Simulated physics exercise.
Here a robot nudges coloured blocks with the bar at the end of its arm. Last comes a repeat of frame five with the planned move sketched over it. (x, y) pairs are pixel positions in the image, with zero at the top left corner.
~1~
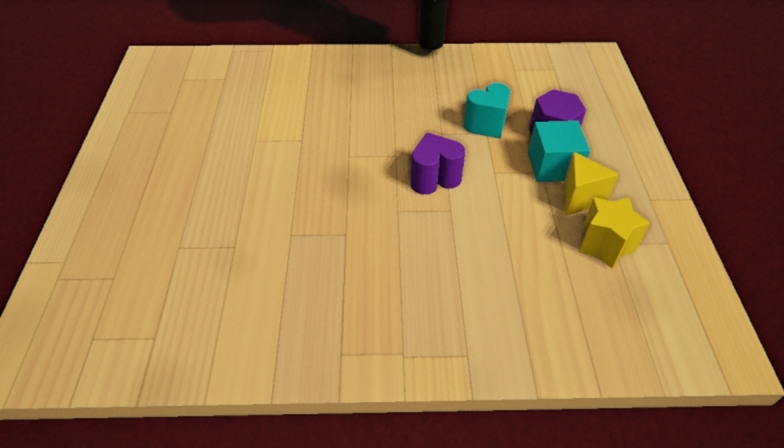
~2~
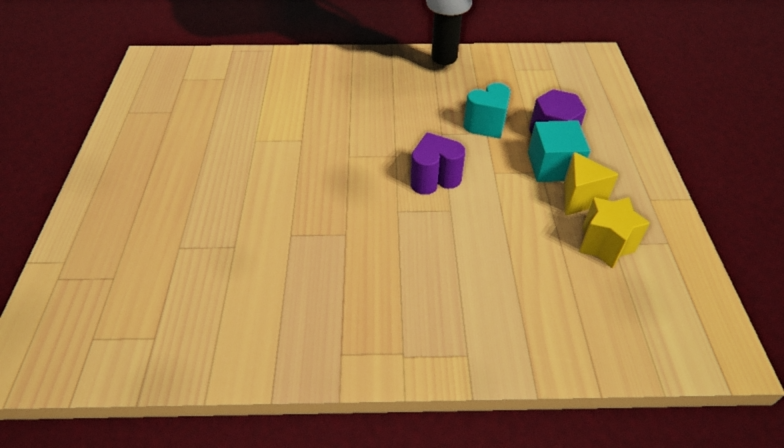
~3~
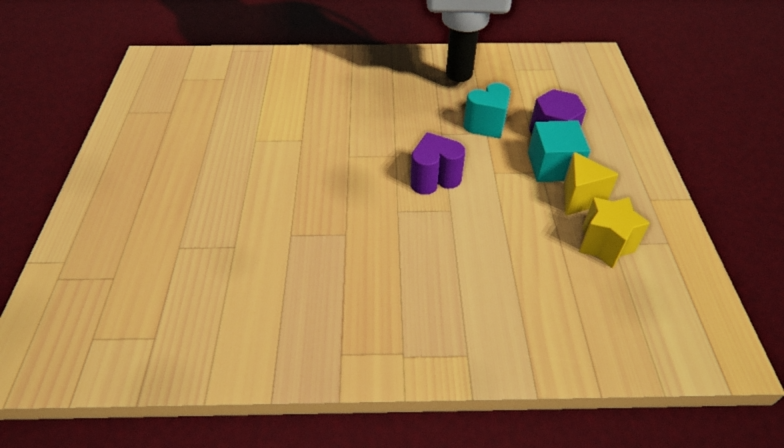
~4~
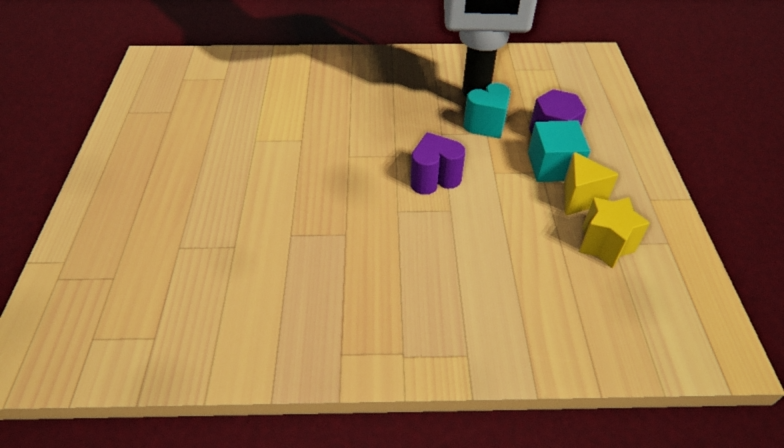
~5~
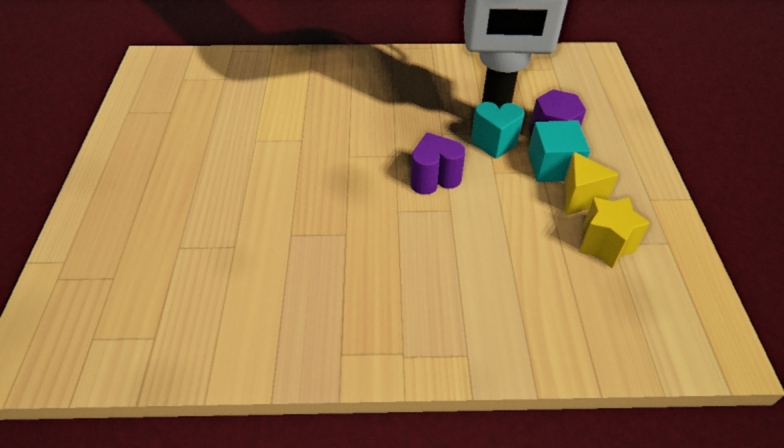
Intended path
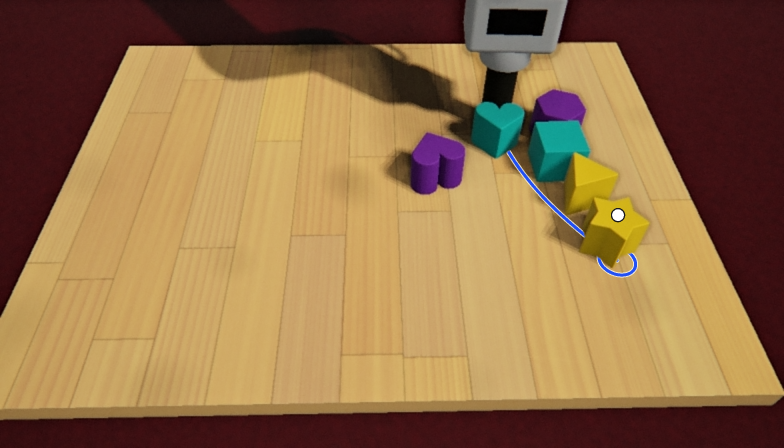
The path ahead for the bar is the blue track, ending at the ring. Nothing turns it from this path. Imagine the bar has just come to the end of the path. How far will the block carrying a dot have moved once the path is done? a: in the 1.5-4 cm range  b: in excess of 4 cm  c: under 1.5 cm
My pick is b.
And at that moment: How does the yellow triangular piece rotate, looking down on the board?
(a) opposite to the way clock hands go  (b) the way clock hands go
It's a.
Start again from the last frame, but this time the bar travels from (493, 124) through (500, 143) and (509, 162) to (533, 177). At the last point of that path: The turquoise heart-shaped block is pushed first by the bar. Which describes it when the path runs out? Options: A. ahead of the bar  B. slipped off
I'll go with B - slipped off.
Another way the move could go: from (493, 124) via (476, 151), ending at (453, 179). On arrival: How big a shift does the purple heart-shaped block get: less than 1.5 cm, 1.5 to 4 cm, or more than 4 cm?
The block shifts between 1.5 and 4 cm.
Path on the board, from (493, 124) by way of (518, 167) and (559, 213) to (617, 261); the dot is on the yellow star block.
The first path, step by step. One third of the way, bar (520, 158); turquoise heart-shaped block (517, 157), turned 20° clockwise.
Two thirds of the way, bar (563, 204); turquoise heart-shaped block (521, 175), turned 65° clockwise; turquoise four-sided block (570, 137), turned 15° anticlockwise; yellow triangular piece (598, 175), turned 15° anticlockwise.
At the end, bar (622, 252); turquoise heart-shaped block (521, 175), turned 65° clockwise; purple hexagonal block in place; turquoise four-sided block (570, 137), turned 15° anticlockwise; yellow triangular piece (604, 177), turned 40° anticlockwise; yellow star block (678, 259).
